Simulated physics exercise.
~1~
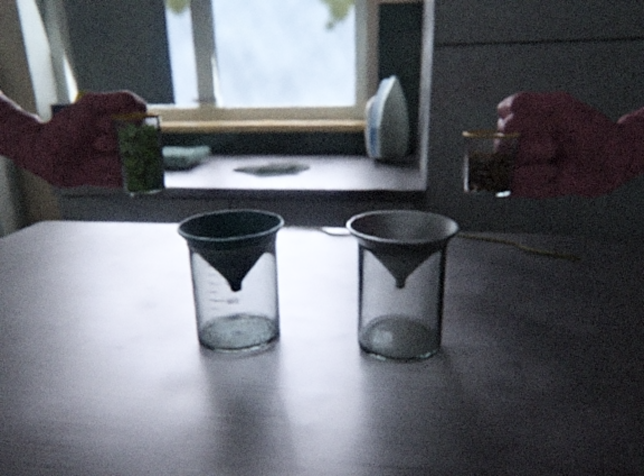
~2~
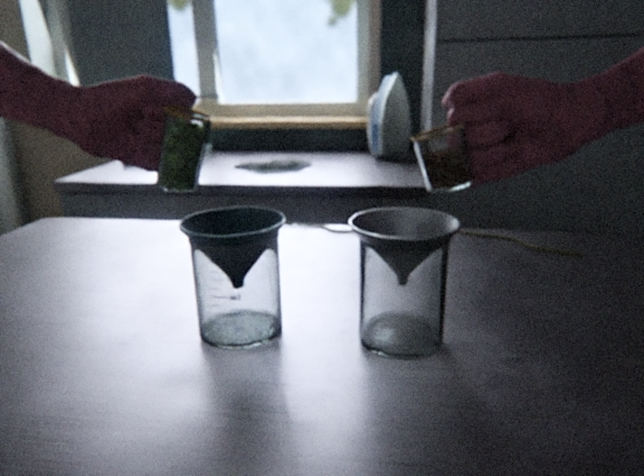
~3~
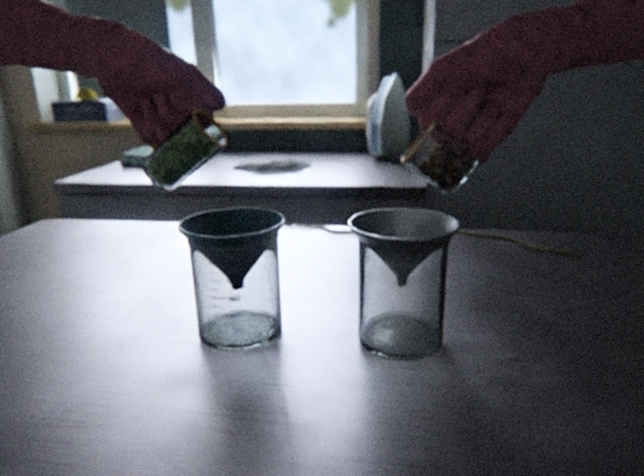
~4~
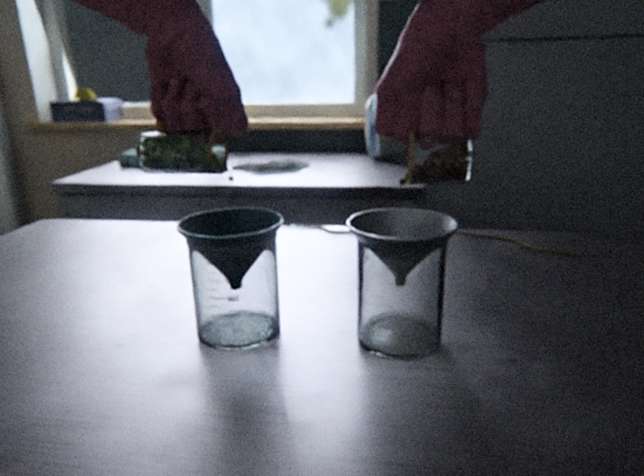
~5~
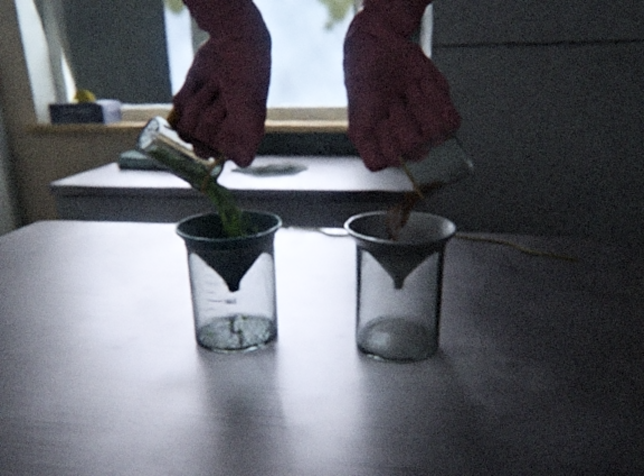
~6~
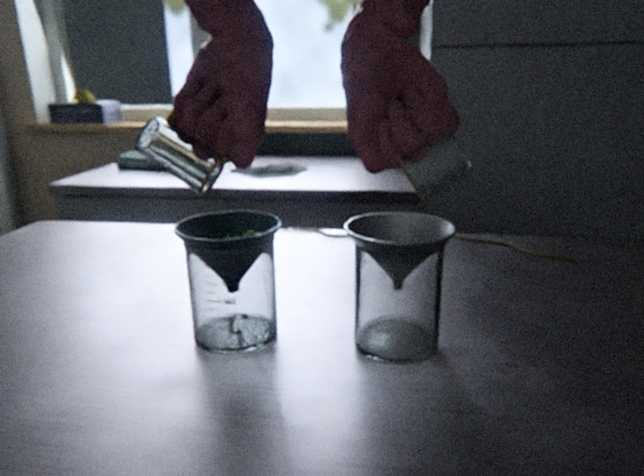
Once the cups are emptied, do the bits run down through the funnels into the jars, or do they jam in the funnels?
They jam in both funnels. Only a few green bits get down into the left jar, and none reach the right one.
Two funnels, a dark greenish one on the left and a grey one on the right, sit in clear jars on a dark, shiny table, seen from the front in a dim room with a bright window and an iron behind. A hand comes in from each side holding a clear cup, green bits in the left and brownish bits in the right. The hands move inward and tip the cups until they are upside down, and the bits pour into the funnels. Both cups end up empty, with green bits heaped in the left funnel, only a few in its jar, and none in the right jar.
